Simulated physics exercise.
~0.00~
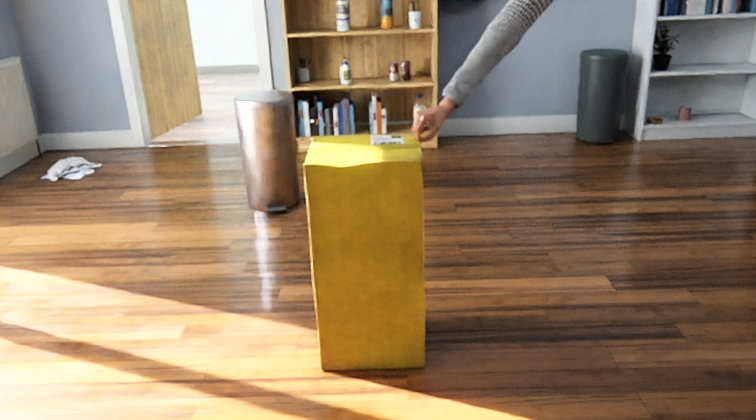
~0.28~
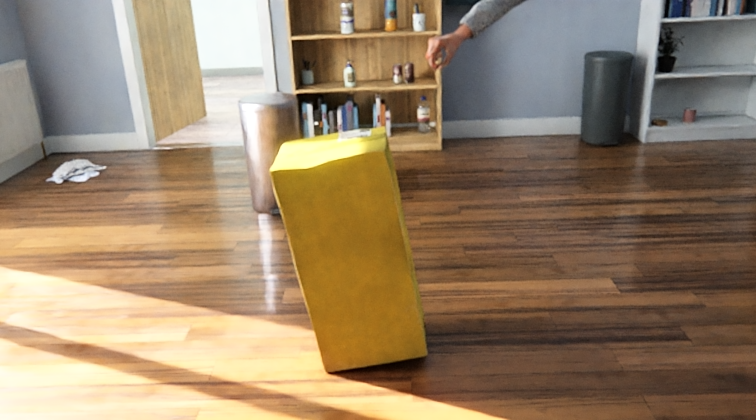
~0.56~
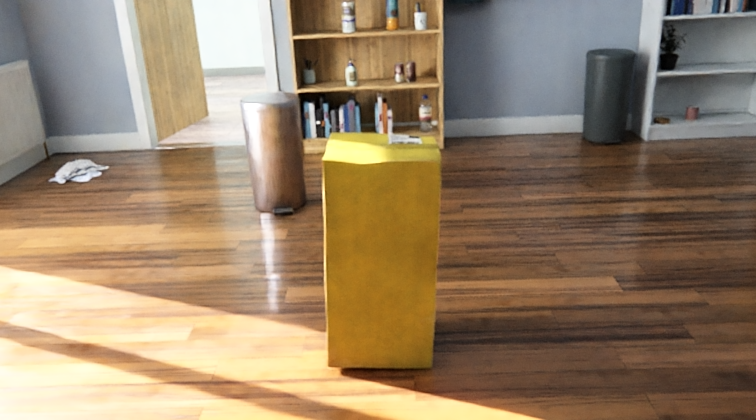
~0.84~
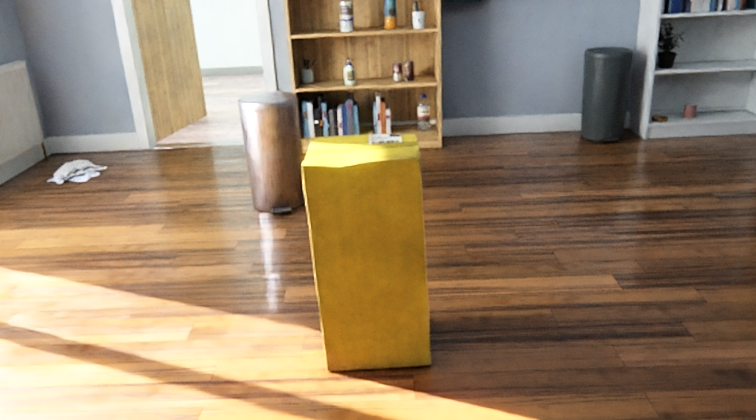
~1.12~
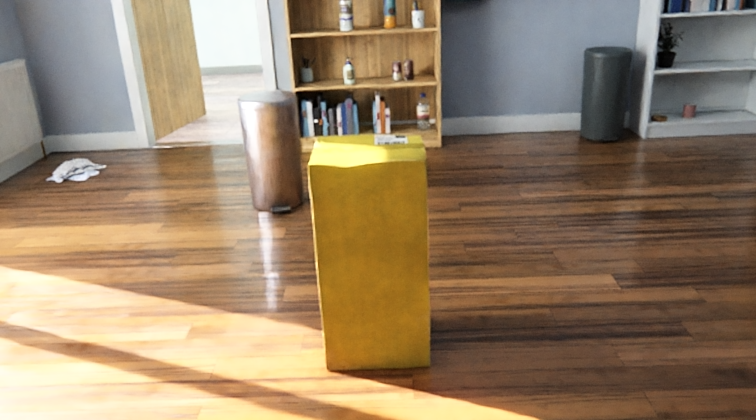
A hand at the end of a grey-sleeved arm reaches in from the upper right and touches the top of a tall yellow box on a sunlit wooden floor, seen from a slightly swaying viewpoint in front. Behind it stand a brownish metal bin, a wooden bookcase, a dark bin and white shelves at right, with a white cloth lying at far left. The box tips to the left as the hand lets go and draws back. It rocks back to the right, sways slightly left again, and ends standing upright on its base.
